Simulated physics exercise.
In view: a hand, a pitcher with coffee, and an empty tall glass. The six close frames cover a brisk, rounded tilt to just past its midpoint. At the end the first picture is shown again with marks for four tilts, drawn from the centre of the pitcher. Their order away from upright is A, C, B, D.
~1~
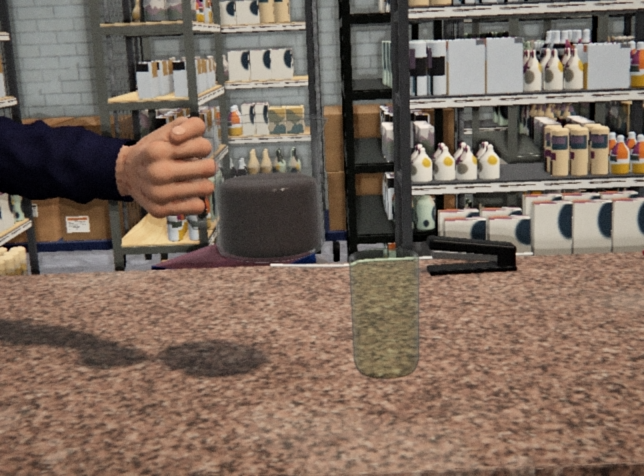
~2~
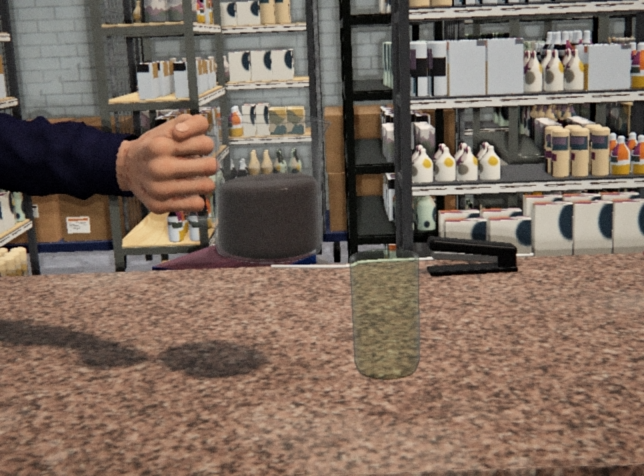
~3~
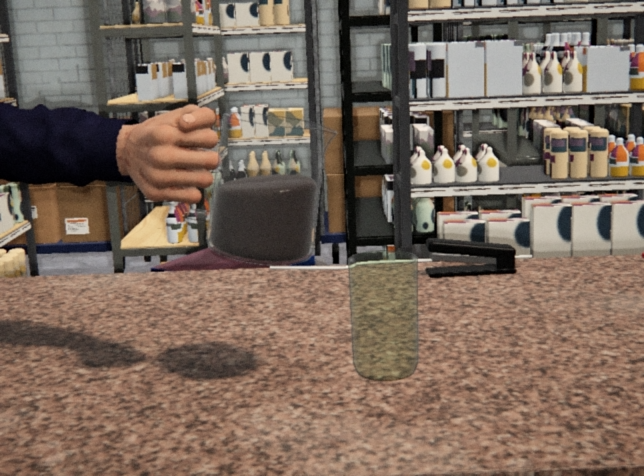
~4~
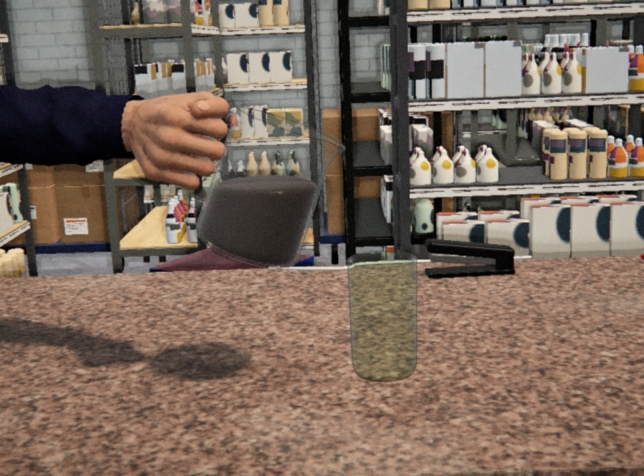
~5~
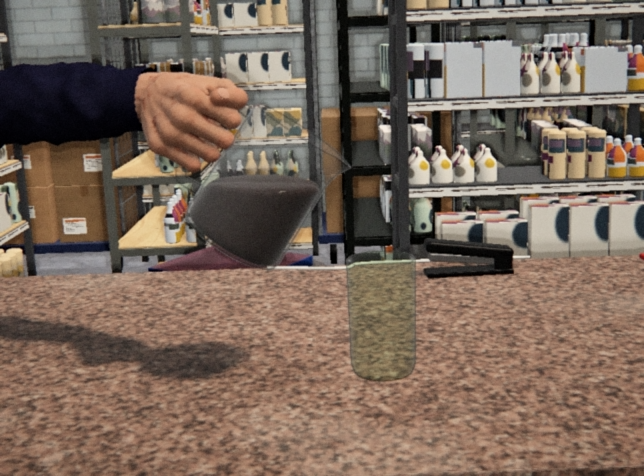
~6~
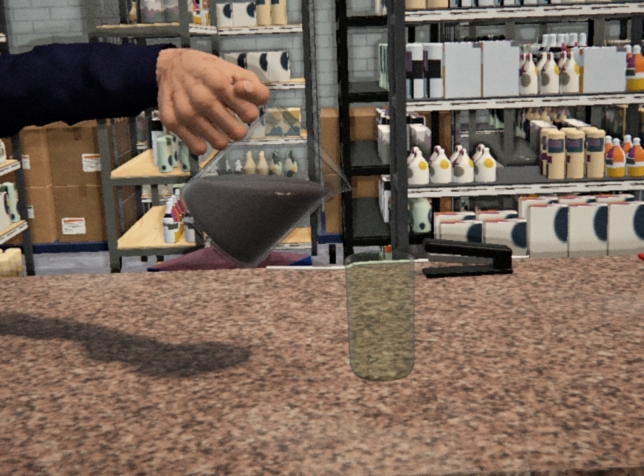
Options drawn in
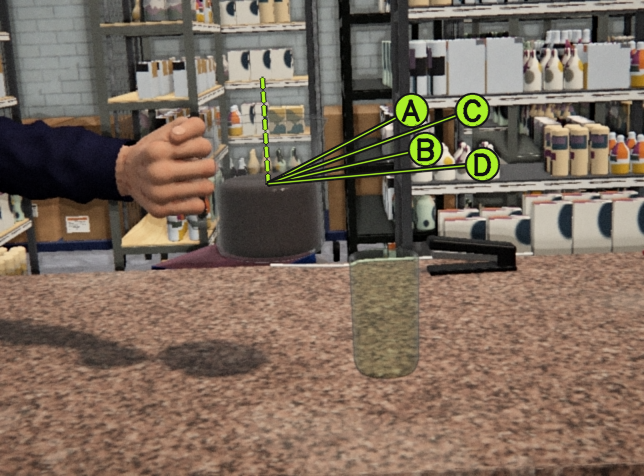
In what looks like a store or stockroom, seen from just above a speckled reddish-brown counter, shelves of bottles and boxes line the back wall. A hand in a dark navy sleeve holds a clear pitcher of dark liquid at left, beside a greenish see-through tall glass and a black stapler-like object. The hand gradually tilts the pitcher rightward, the liquid slanting inside, while the view barely shifts.
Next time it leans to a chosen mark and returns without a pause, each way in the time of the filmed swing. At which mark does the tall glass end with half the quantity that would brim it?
I would pick line C.
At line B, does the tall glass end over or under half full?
Over.
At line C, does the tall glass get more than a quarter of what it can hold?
Yes.
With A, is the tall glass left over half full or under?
Under half.
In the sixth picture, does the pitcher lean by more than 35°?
Yes, it does.
On the marked copy, A at (396, 117); B at (408, 152); C at (455, 115); D at (465, 165).
With A, the tall glass ends with about 28 % of what it can hold.
With B, the tall glass ends with about 73 % of what it can hold.
With C, the tall glass ends with about 51 % of what it can hold.
With D, the tall glass ends with about 93 % of what it can hold; 4 % of the coffee is spilt.
